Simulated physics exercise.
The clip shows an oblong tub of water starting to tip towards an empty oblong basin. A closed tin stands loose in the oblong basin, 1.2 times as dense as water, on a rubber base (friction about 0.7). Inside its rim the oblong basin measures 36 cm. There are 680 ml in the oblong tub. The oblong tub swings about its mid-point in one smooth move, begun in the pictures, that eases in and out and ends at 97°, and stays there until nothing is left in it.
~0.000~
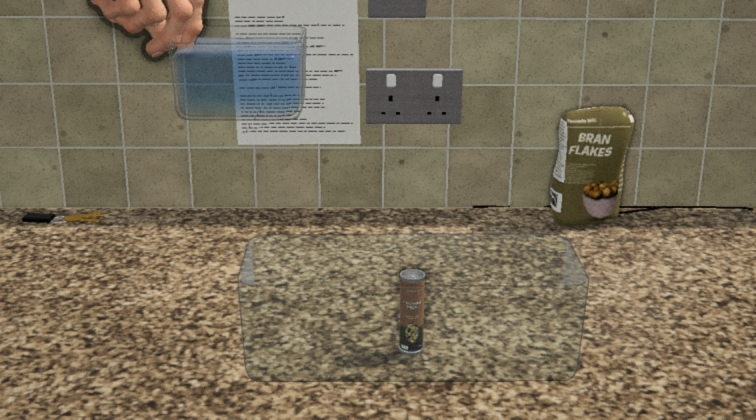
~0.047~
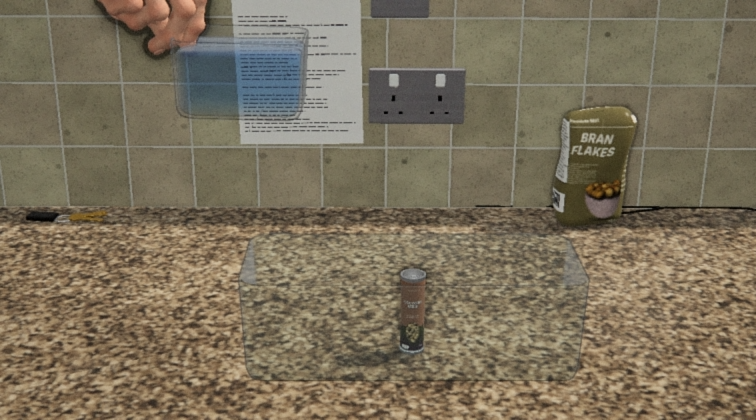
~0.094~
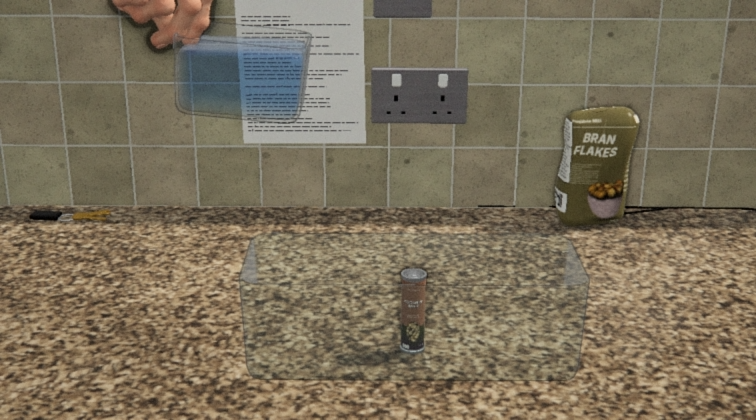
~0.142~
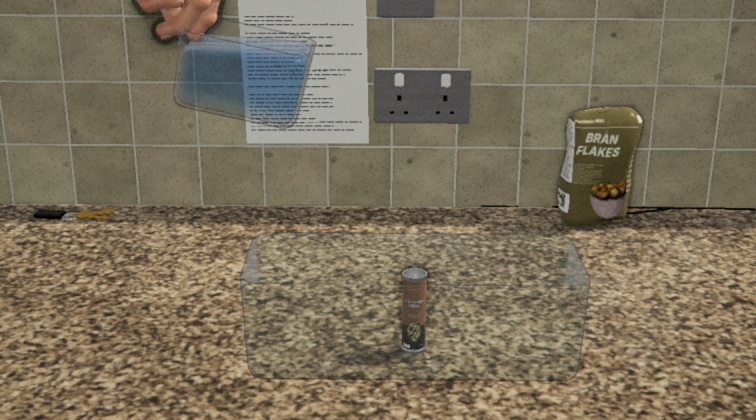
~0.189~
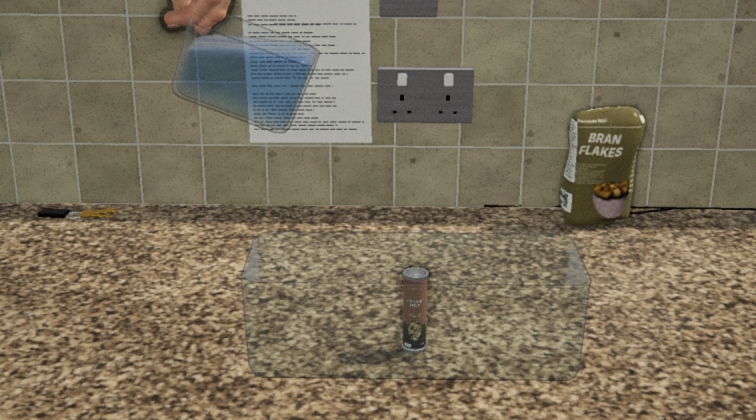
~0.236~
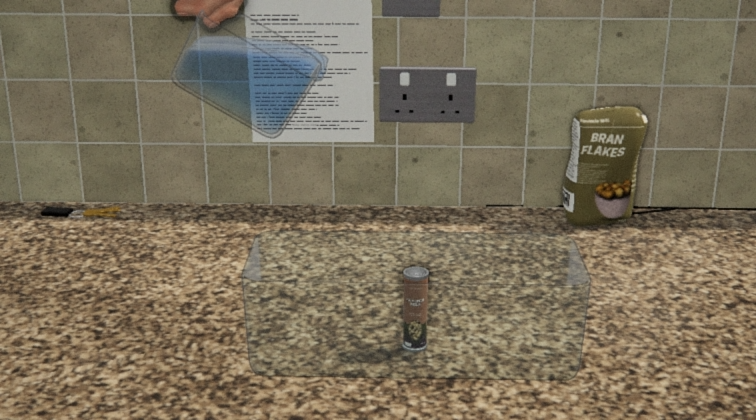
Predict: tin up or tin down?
It falls.
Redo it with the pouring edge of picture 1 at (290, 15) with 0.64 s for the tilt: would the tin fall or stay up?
Then it goes over.
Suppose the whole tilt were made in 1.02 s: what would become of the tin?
Then it keeps standing.
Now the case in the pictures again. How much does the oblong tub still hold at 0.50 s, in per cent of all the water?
About 32 per cent.
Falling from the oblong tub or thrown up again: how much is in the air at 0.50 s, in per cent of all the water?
Some 54 per cent.
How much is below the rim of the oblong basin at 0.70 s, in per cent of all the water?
About 76 per cent.
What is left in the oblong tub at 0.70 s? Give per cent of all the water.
About 9 per cent.
After 0.50 s the tilt is 88° and 32 per cent is still to pour; the tin stands where it began.
After 0.70 s the tilt is 97° and 9 per cent is still to pour; the tin leans 21°.
After 0.90 s the tilt is 97° and 2 per cent is still to pour; the tin lies on its side.
After 1.12 s the tilt is 97° and 0 per cent is still to pour; the tin lies on its side.
In the end the tin lies on its side.
